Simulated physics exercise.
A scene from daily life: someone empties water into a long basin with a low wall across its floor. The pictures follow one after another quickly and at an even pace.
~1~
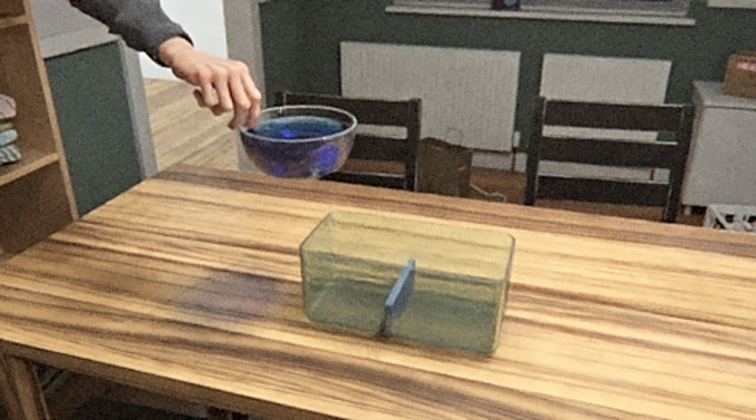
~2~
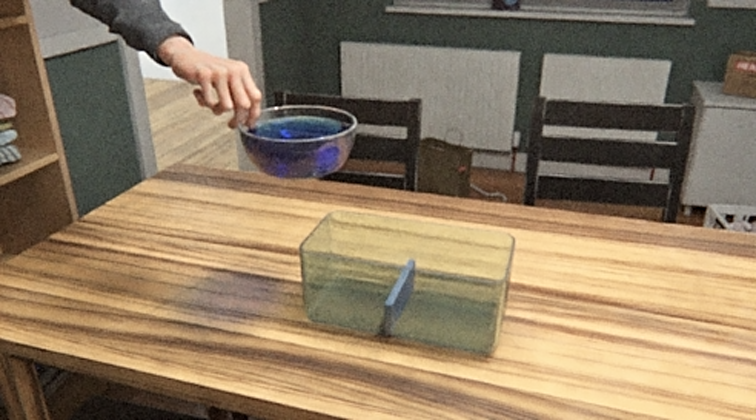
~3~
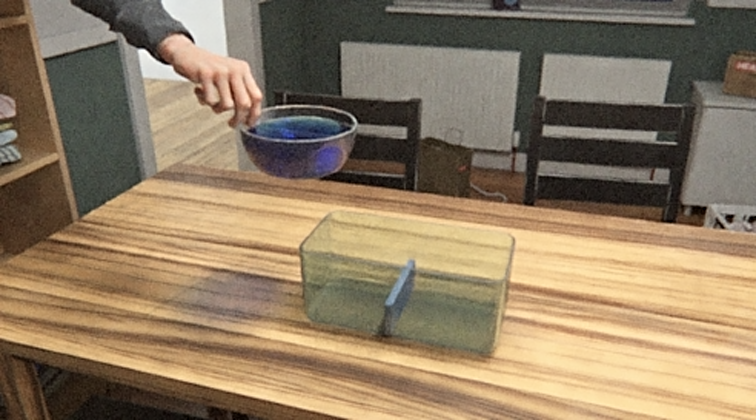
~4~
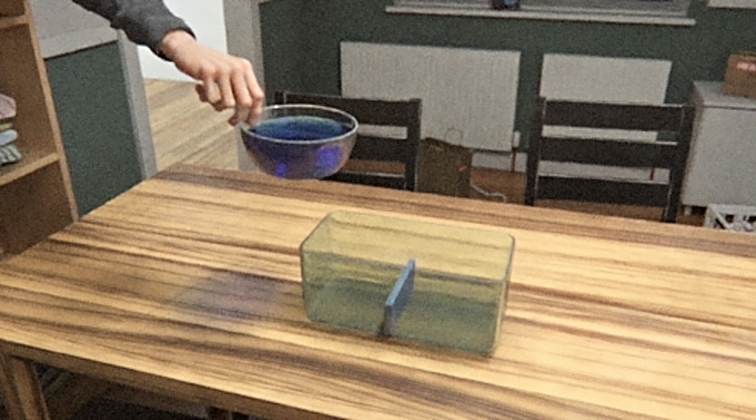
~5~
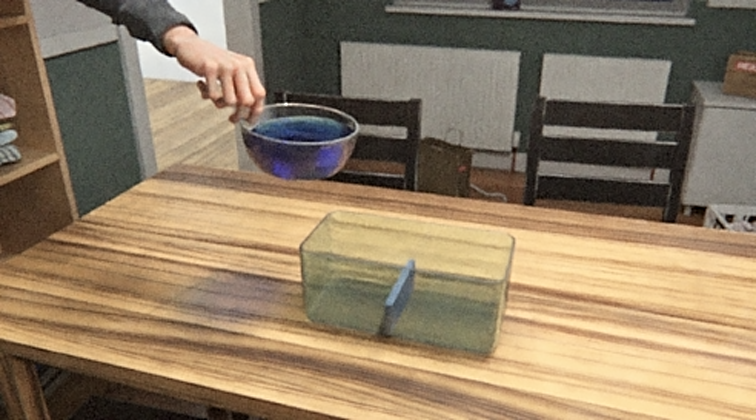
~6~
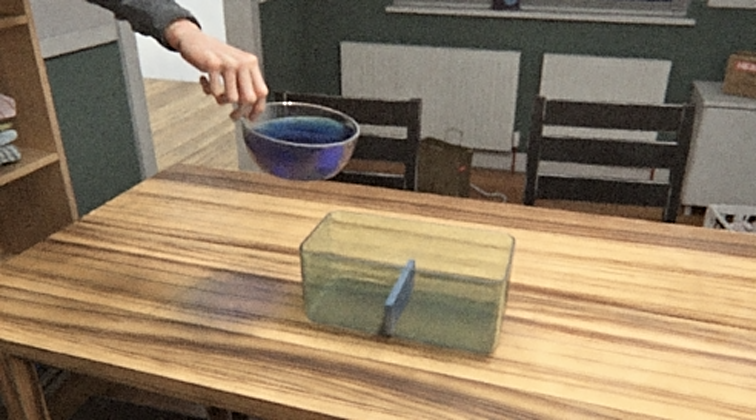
A hand in a dark sleeve, reaching in from the upper left, holds a clear glass bowl of blue-violet liquid above a striped wooden table, seen from slightly above in a dining room. On the table, lower and to the right, sits a yellowish-green transparent basin with a low blue wall across it, before dark chairs and white radiators. The bowl stays nearly still, then tilts slightly rightward as the camera holds steady.
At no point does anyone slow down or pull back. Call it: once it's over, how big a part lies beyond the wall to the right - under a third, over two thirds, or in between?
In between.
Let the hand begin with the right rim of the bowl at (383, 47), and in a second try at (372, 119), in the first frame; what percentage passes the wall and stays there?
Roughly 90 per cent, then roughly 75 per cent.
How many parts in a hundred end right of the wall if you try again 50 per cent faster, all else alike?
Close to 40 per cent.
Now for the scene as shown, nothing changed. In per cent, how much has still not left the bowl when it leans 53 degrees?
It keeps around 60 per cent at that angle.
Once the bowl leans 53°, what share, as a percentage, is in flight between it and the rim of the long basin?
Around 30 percent.
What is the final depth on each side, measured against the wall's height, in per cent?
50 per cent for the left part, 40 for the right.
A moment on, the bowl is tipped part way and 58 per cent is still to pour, 7 is left of the wall and 8 right of it.
Next, the bowl is tipped on its side and 9 per cent is still to pour, 35 is left of the wall and 47 right of it.
Then the bowl is tipped on its side and 0 per cent is still to pour, 51 is left of the wall and 48 right of it.
Later the bowl is tipped on its side and 0 per cent is still to pour, 52 is left of the wall and 48 right of it.
In the end 52 per cent lies left of the wall, 48 right of it and 0 outside.
